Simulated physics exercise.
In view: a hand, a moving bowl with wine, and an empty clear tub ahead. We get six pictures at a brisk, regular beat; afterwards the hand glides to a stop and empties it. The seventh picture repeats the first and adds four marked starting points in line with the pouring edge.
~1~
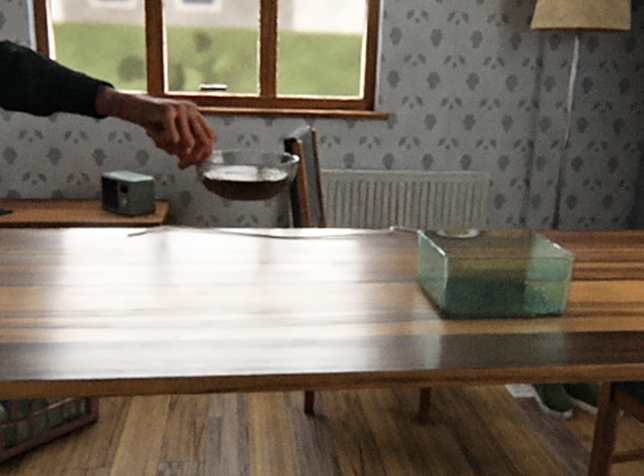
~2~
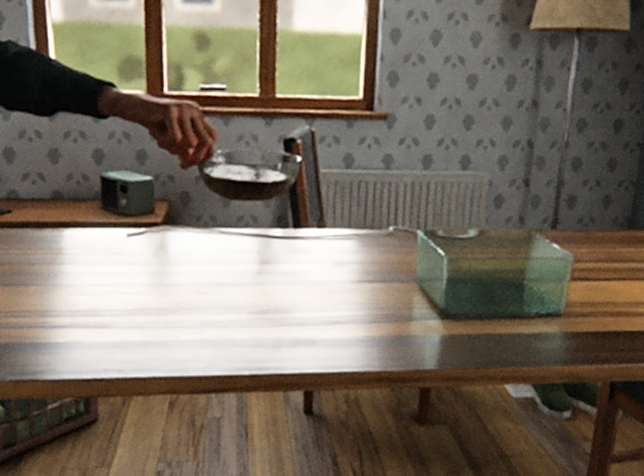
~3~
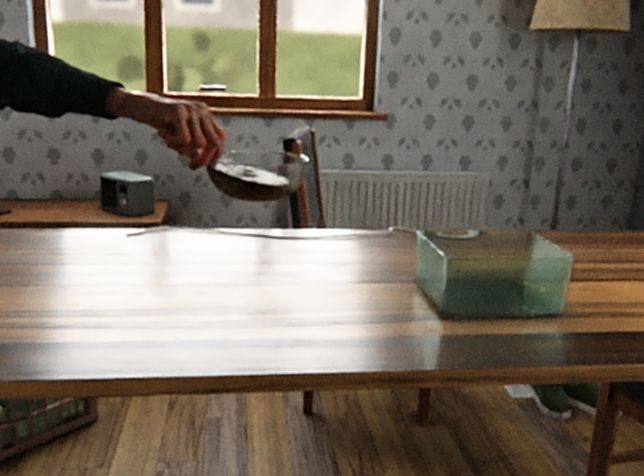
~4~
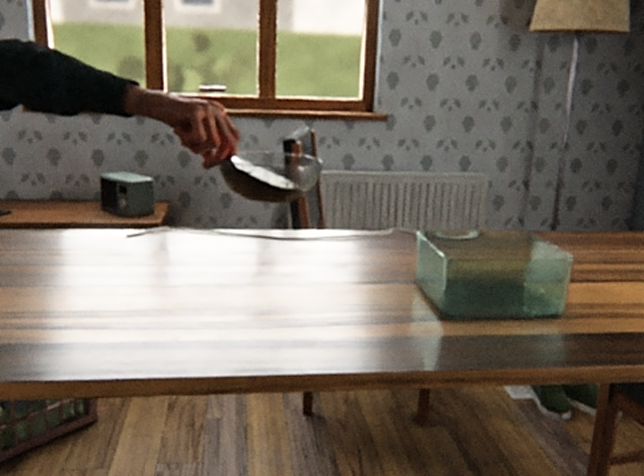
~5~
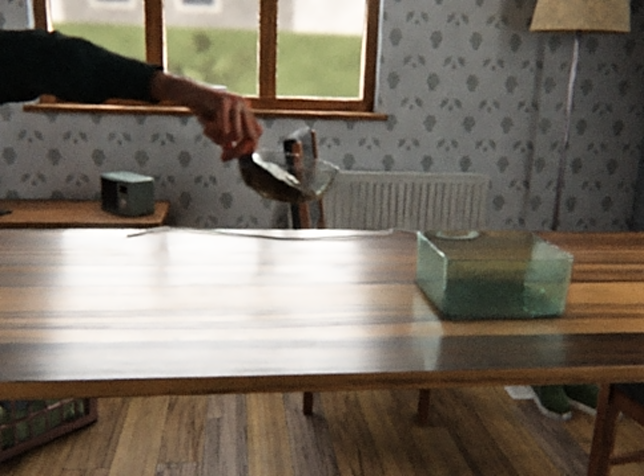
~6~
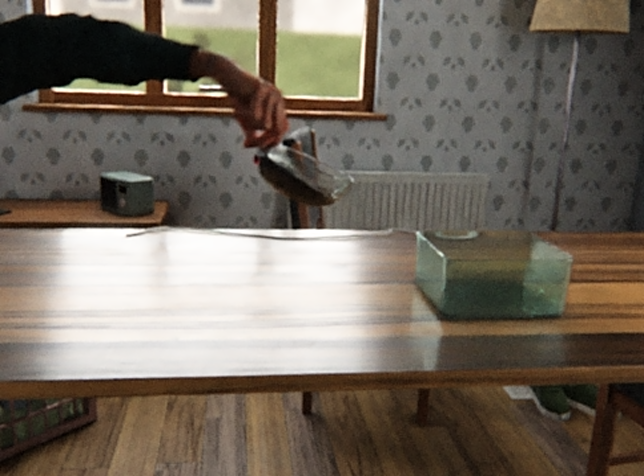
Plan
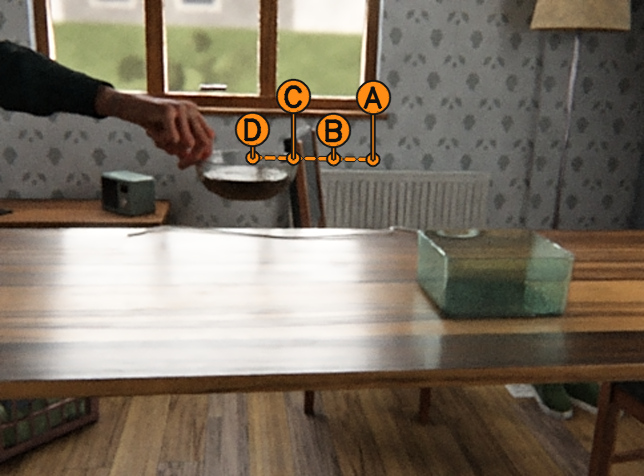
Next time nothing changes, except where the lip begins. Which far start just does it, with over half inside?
Use spot B.
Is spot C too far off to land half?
Yes.
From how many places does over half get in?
Two of the four.
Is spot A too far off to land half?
No, not at all.
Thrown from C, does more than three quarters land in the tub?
No.
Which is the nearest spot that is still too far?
Here it is spot C.
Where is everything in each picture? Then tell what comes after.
The first picture shows upright, lip at (296, 158); tub from (441, 316) to (563, 314); nothing has left yet.
The second picture shows upright, lip at (298, 158); nothing has left yet.
The third picture shows upright, lip at (306, 158); nothing has left yet.
The fourth picture shows upright, lip at (320, 161); nothing has left yet.
The fifth picture shows tipped about 9°, lip at (337, 168); nothing has left yet.
The sixth picture shows tipped about 22°, lip at (352, 179); nothing has left yet.
In orange, A at (373, 159); B at (333, 158); C at (293, 158); D at (252, 157).
For spot A, about 87 % lands in the tub, 10 % falls short and 3 % goes beside or beyond.
For spot B, about 67 % lands in the tub, 23 % falls short and 10 % goes beside or beyond.
For spot C, about 27 % lands in the tub, 66 % falls short and 7 % goes beside or beyond.
For spot D, about 0 % lands in the tub, 98 % falls short.
